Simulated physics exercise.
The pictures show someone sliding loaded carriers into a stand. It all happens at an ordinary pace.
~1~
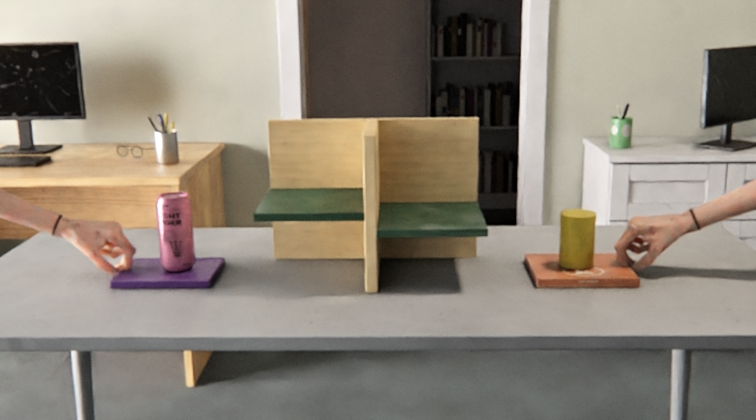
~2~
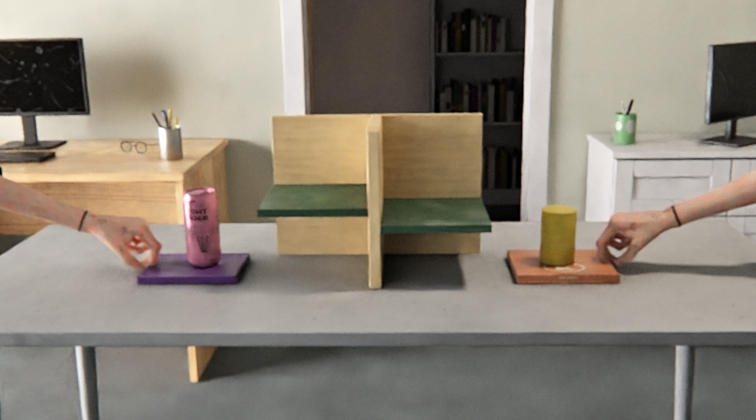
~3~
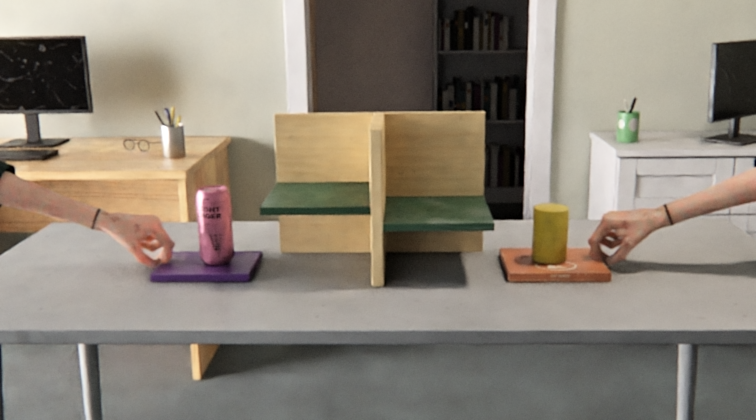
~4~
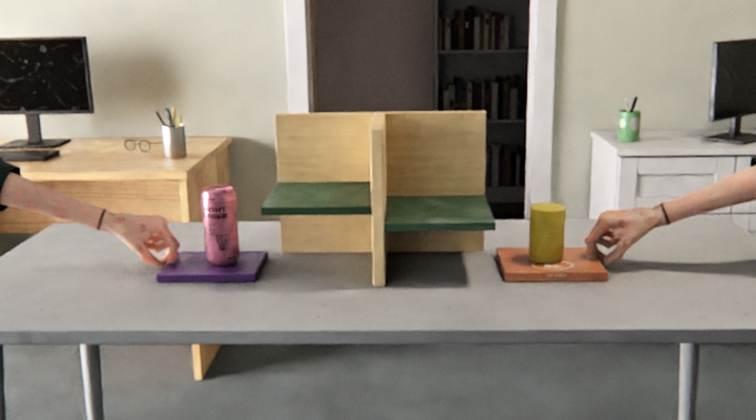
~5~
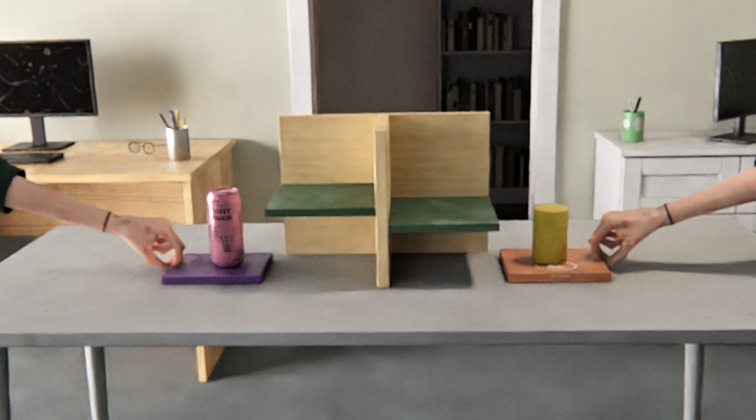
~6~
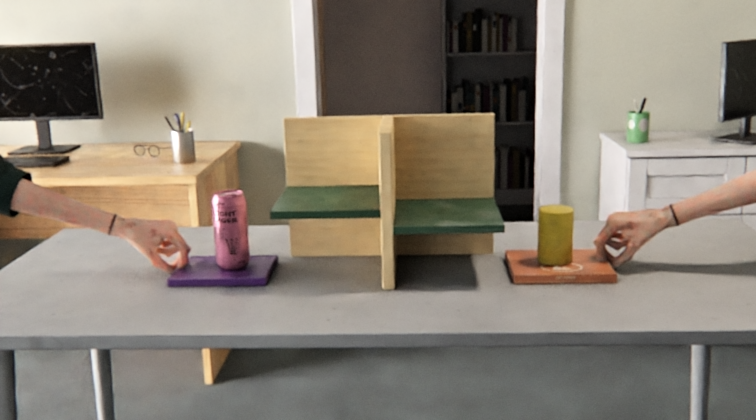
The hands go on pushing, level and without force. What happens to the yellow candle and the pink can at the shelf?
The yellow candle is knocked back; the pink can is knocked back.
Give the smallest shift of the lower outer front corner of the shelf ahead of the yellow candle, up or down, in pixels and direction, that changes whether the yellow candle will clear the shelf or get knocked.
Roughly 8 pixels up.
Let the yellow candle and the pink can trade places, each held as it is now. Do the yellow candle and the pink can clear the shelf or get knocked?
The yellow candle gets in clear; the pink can gets knocked.
Then, 1.10 s on from there, yellow candle turned 5° from its first pose near (515, 234); pink can turned 30° from its first pose near (272, 226).
Then, 1.52 s on from there, yellow candle turned 35° from its first pose near (511, 232); pink can on its side near (260, 251).
In the end, the yellow candle strikes the shelf, near (495, 246); the pink can strikes the shelf, near (268, 251).
